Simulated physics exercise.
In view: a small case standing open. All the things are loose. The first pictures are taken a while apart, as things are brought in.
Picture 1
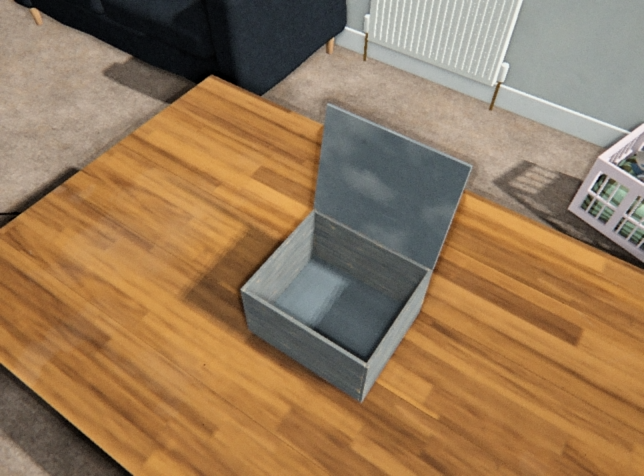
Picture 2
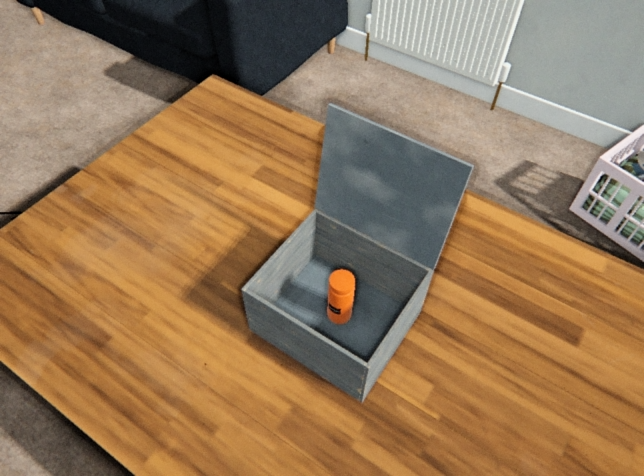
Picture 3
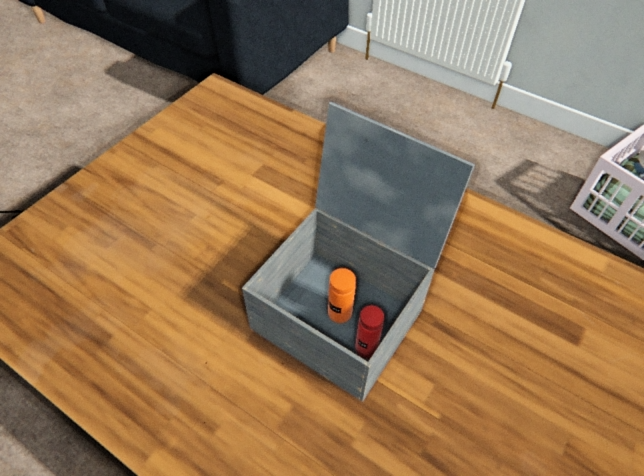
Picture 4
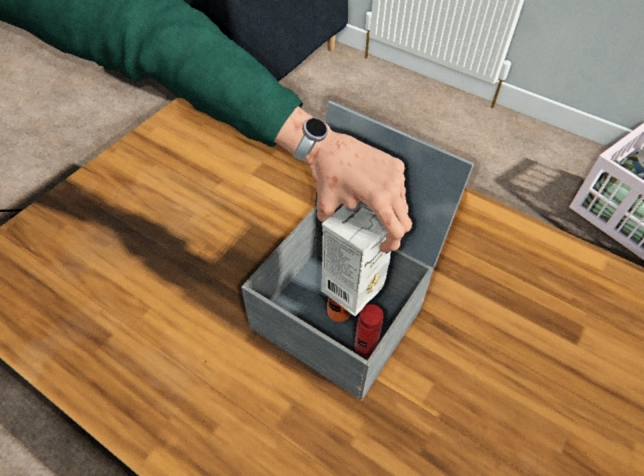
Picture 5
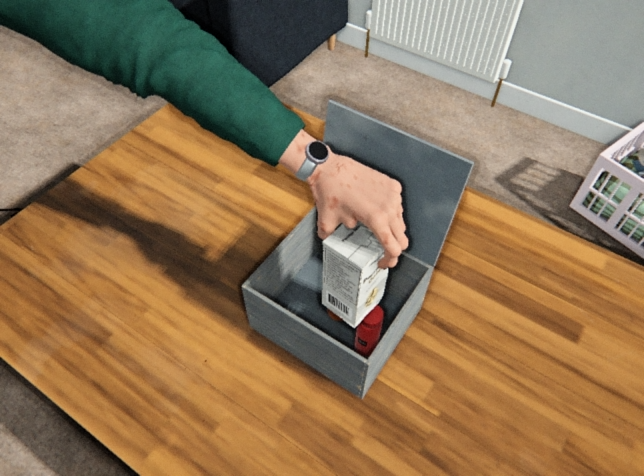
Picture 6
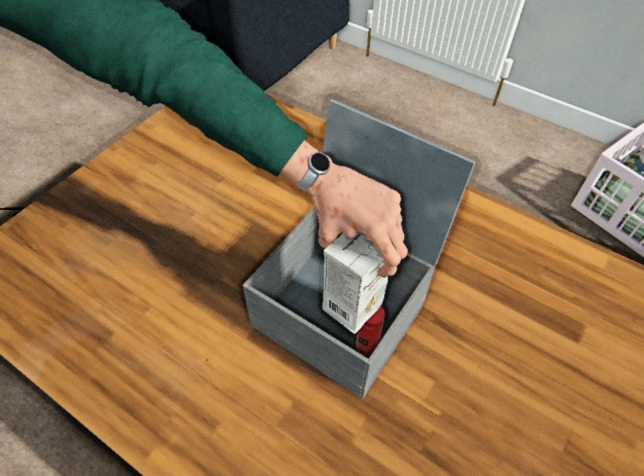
At the start, an open grey box sits empty on a wooden table. An orange container appears inside it, then a red one beside the orange one. A hand in a green sleeve, wearing a watch, then holds a white carton over the box and lowers it slightly among the containers.
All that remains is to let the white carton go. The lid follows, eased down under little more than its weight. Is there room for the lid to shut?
Here the lid sits on the rim.
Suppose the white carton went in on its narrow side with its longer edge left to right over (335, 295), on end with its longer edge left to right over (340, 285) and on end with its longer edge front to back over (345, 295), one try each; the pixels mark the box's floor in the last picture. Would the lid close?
First, it sits on the rim; second, it is held up; third, it will not close.
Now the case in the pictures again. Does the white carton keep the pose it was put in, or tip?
It tips.
Then, 0.60 s later than the last frame, white carton tilted by 73° near (322, 293); orange shaker tilted by 23°; red shaker tilted by 11°.
Then, 0.90 s later than the last frame, lid starting down; white carton on its side near (319, 322); orange shaker on its side; red shaker tilted by 3°.
Then, 1.50 s later than the last frame, lid 65° above the rim; white carton on its side near (319, 322); orange shaker on its side; red shaker moved a little.
Then, 2.00 s later than the last frame, lid 15° above the rim; white carton on its side near (319, 322); orange shaker on its side; red shaker moved a little.
When it is over, lid shut; lying over in the box, white carton and orange shaker; red shaker as before. End places, in pixels of the last picture, white carton near (319, 322).
